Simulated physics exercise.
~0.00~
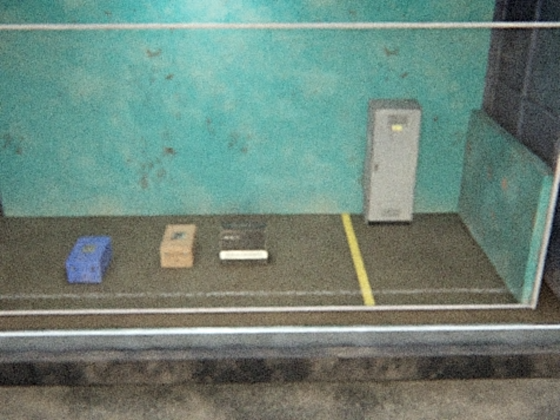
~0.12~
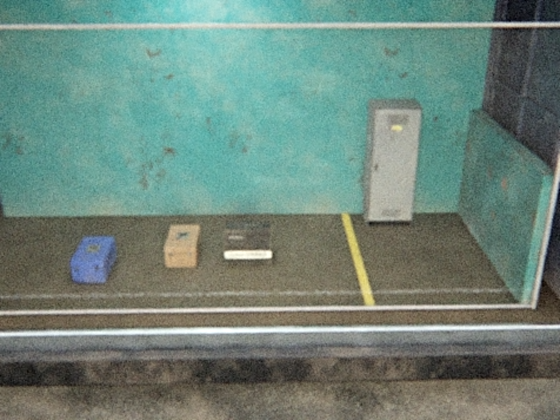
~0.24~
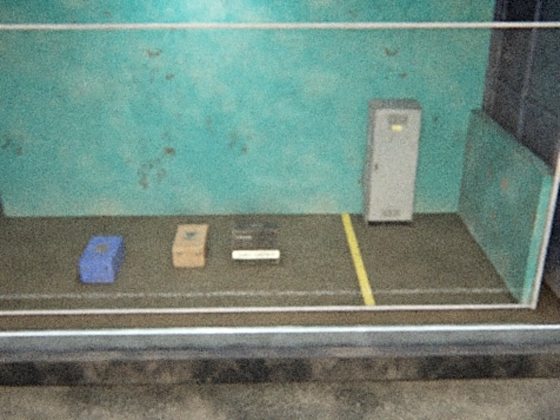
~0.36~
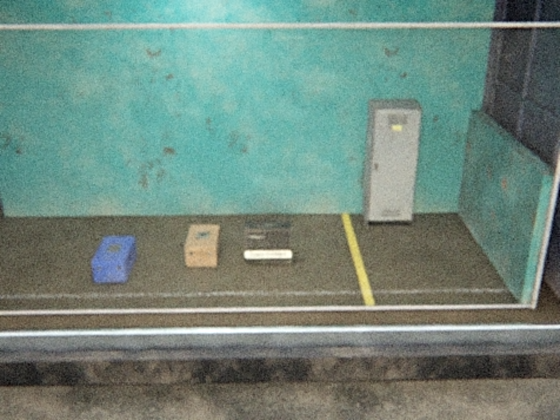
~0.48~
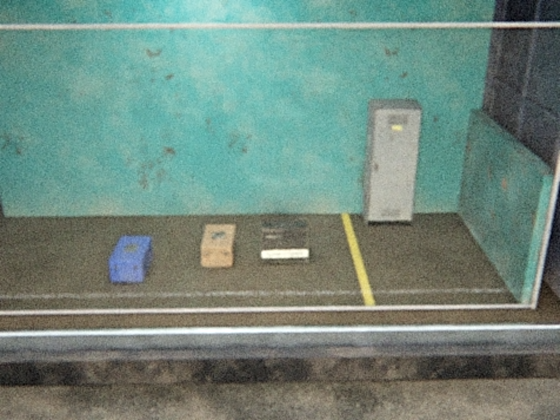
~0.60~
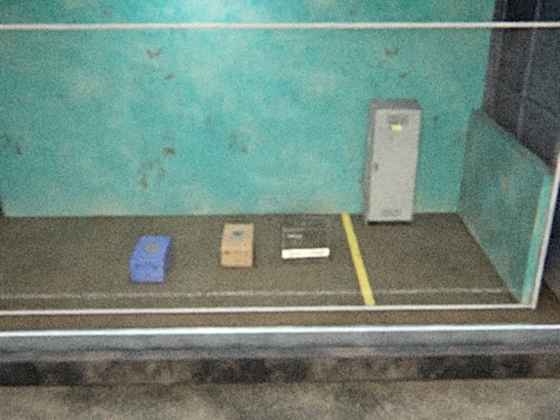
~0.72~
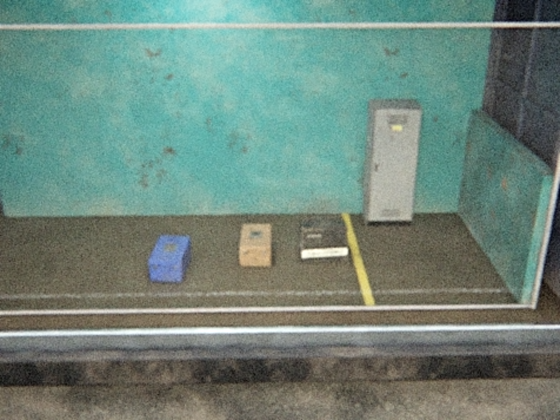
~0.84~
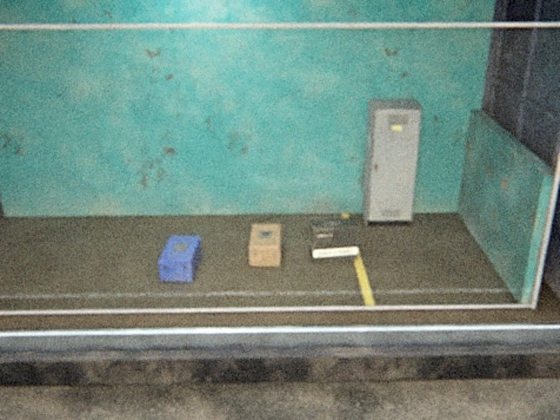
A blue toolbox, a brown box and a black carton sit spaced in a row on the dark floor of a bay, seen from a still camera through its open side. Behind them is a worn teal wall, with a yellow line across the floor to the right and a grey locker standing beyond it. The three things barely shift at first, then slide together to the right, upright and keeping their order. The black carton leads and closes in on the line, overlapping its upper end. Finally its middle is still just short of the line, with the brown box and blue toolbox behind.
